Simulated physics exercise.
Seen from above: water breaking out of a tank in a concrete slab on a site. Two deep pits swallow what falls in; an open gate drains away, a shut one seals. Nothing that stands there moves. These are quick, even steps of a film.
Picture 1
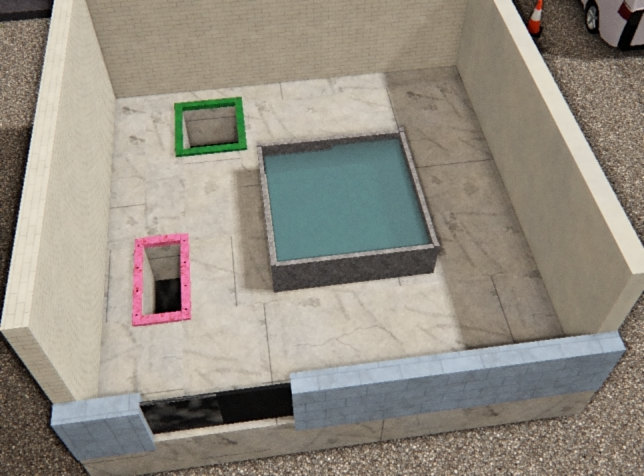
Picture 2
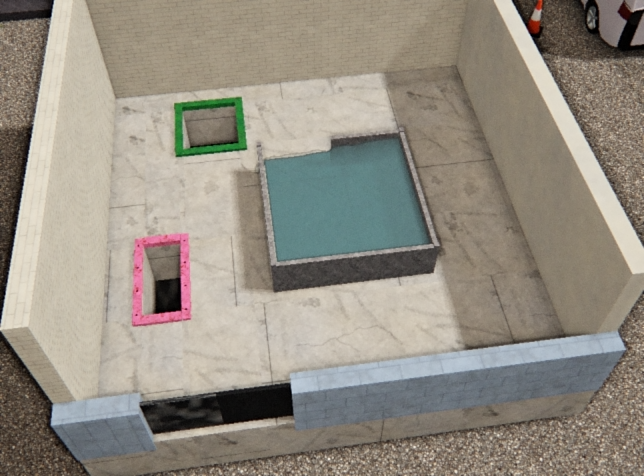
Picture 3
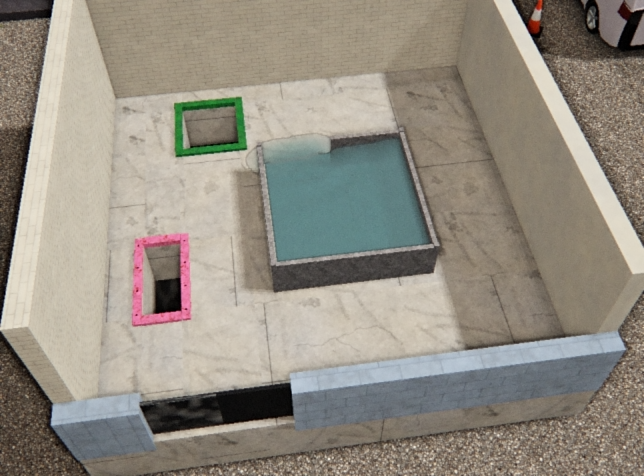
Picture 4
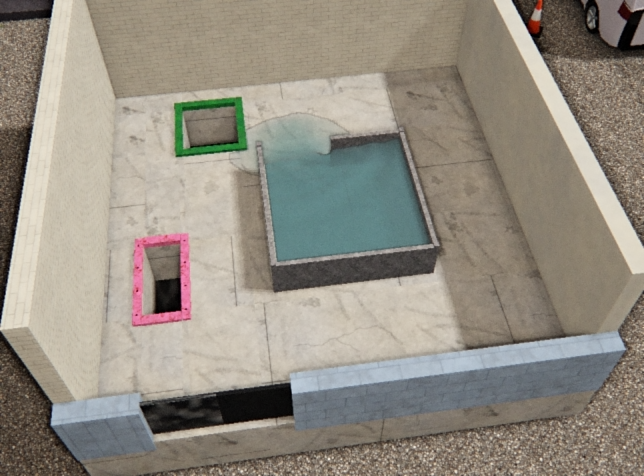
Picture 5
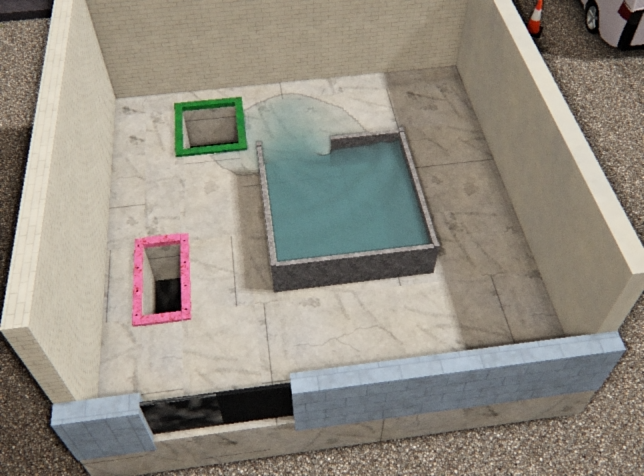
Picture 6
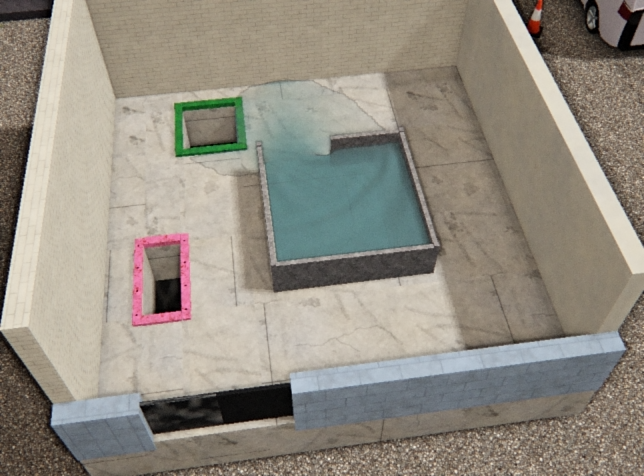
The clip opens on a full, still water tank in a walled slab with two pits, one rimmed green, one pink. A gap appears in the tank's far side, and water pours out through it, then fans across the pale floor behind the tank, spreading beside the green-rimmed pit and near the back wall.
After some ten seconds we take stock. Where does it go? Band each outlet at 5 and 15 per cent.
The gate takes not even 5 %; the green pit takes above 15 %; the pink pit takes not even 5 %.
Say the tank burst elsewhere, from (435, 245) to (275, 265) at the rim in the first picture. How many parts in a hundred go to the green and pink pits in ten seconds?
Parts in a hundred: Green 4, pink 10.
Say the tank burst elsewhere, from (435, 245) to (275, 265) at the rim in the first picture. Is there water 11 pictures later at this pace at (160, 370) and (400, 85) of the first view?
In that order: Awash, free of water.
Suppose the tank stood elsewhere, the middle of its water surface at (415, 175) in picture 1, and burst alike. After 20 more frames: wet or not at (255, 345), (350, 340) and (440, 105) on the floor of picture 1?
In that order: Clear, not flooded, flooded.
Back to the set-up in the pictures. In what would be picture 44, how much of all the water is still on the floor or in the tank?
I make it 84 per cent.
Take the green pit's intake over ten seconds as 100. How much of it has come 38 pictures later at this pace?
Roughly 80 per cent.
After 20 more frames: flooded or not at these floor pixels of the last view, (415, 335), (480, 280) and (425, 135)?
In that order: Not flooded, clear, wet.
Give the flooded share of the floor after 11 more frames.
Close to 25 %.
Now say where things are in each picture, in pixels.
The water tank at (342, 196) is whole and still, in the first frame.
Water pours out on the water tank's far side and has run to a hidden place, in the second frame.
The front is at (322, 139), out from the gap on the water tank's far side, in the third frame.
The front is at (302, 117), out from the gap on the water tank's far side, in the fourth frame.
Water pours out on the water tank's far side and has run to (295, 97), in the fifth frame.
Water pours out on the water tank's far side and has run to (260, 86), in the sixth frame.
A moment on, water covers 15 % of the floor; the gate 0 %, the green pit 2 %, the pink pit 0 %.
Next, water covers 25 % of the floor; the gate 0 %, the green pit 5 %, the pink pit 0 %.
Then, water covers 35 % of the floor; the gate 0 %, the green pit 10 %, the pink pit 0 %.
Later, water covers 70 % of the floor; the gate 0 %, the green pit 16 %, the pink pit 1 %.
In the end, water covers 95 % of the floor; the gate 0 %, the green pit 20 %, the pink pit 1 %.
